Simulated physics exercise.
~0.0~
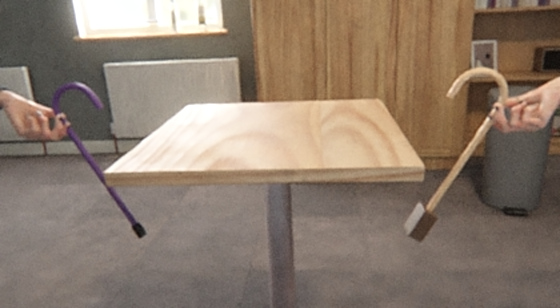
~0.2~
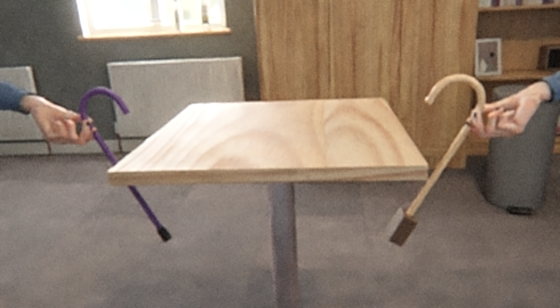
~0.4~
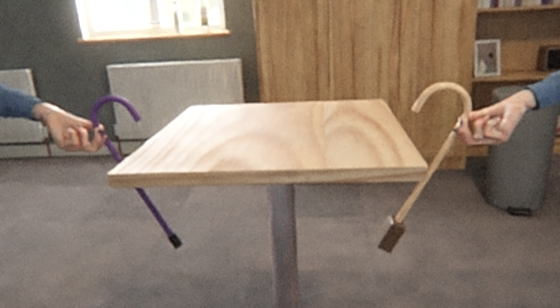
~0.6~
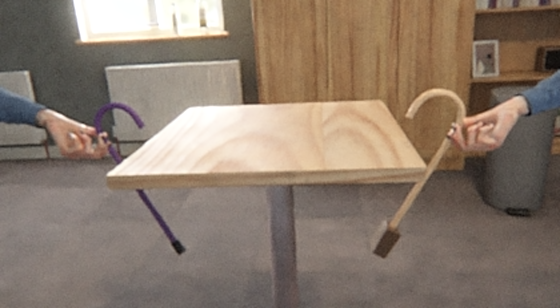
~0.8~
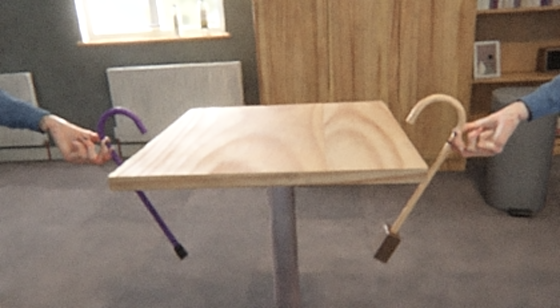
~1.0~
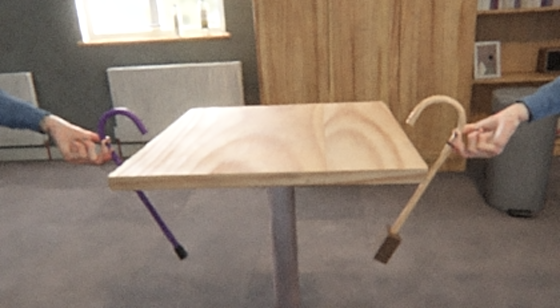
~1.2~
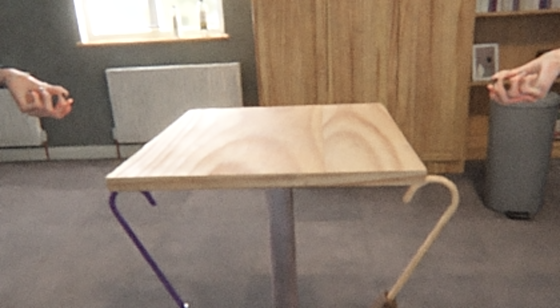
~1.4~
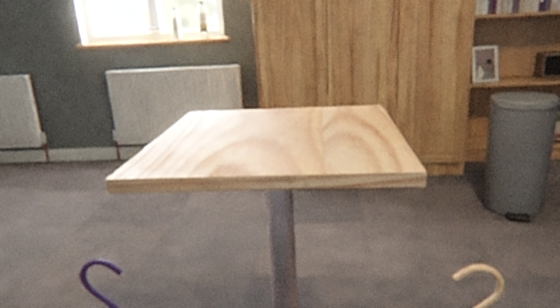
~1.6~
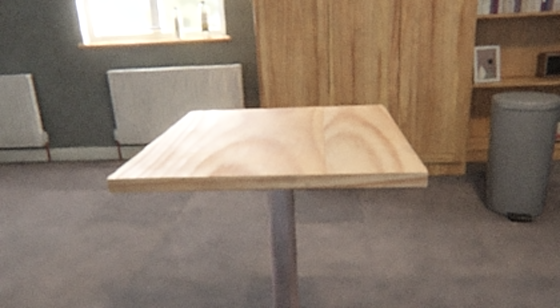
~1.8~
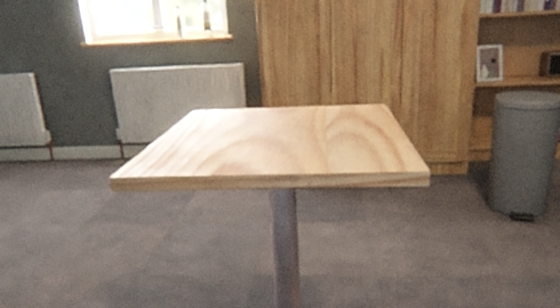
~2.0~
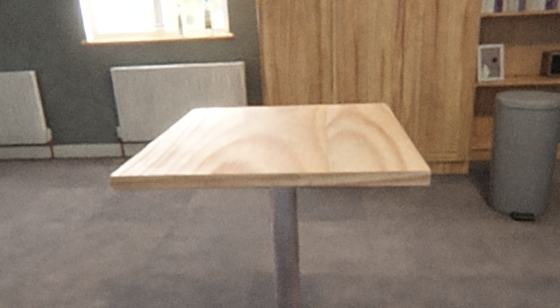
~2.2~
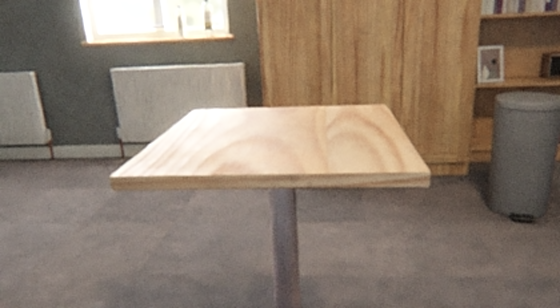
Two hands brought a purple cane and a brown brush with a curved handle up to opposite edges of a wooden table, then let go and drew back. Both dropped past the edges and out of sight, leaving the table standing bare.
